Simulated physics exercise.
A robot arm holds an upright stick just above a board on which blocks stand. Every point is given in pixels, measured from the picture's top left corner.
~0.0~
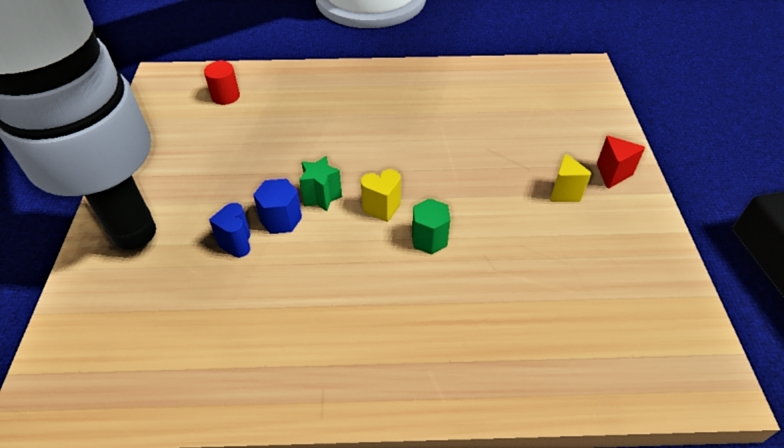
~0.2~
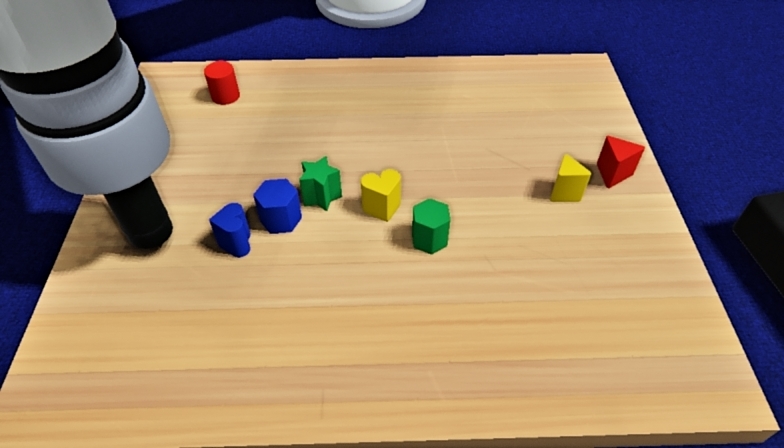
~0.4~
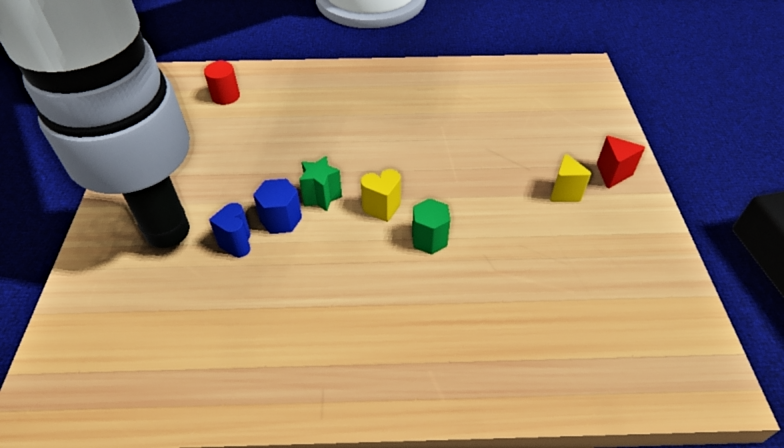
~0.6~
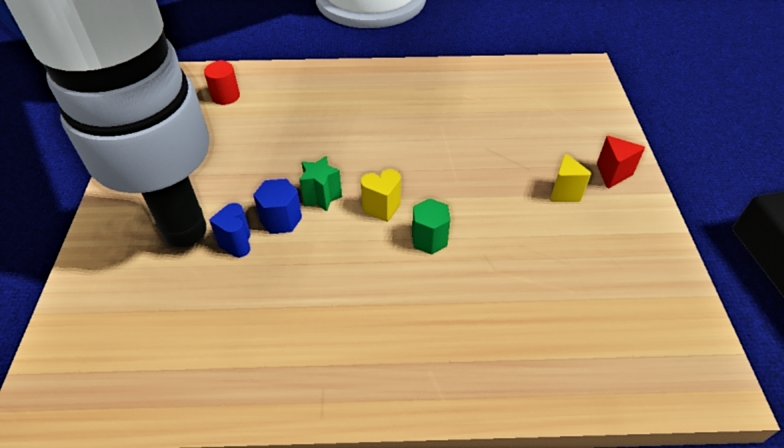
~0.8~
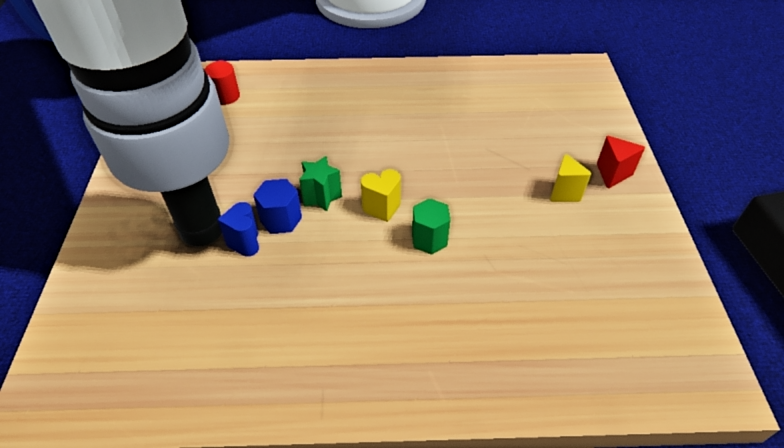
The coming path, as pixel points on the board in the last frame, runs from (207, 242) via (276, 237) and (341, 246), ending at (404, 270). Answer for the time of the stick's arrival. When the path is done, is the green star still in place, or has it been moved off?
That block is shifted.
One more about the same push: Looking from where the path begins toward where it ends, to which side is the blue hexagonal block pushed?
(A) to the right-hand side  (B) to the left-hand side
B
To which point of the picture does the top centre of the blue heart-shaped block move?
I'd guess (441, 255).
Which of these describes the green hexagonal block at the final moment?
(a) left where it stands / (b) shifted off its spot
a (left where it stands)
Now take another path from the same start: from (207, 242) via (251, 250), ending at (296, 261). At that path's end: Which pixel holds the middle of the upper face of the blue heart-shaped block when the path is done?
Around (328, 221).
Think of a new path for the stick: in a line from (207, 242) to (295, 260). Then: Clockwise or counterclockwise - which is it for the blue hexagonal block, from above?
From above, it turns counterclockwise.
On the path given first. One third of the way, stick (273, 226); blue heart-shaped block (300, 224); blue hexagonal block (300, 185), turned 55° anticlockwise; green star (321, 164), turned 20° clockwise.
Two thirds of the way, stick (340, 236); blue heart-shaped block (371, 236), turned 10° clockwise; blue hexagonal block (319, 184), turned 110° anticlockwise; green star (327, 158).
At the end, stick (404, 259); blue heart-shaped block (441, 255); blue hexagonal block (319, 184), turned 110° anticlockwise; green star (327, 158); green hexagonal block still.
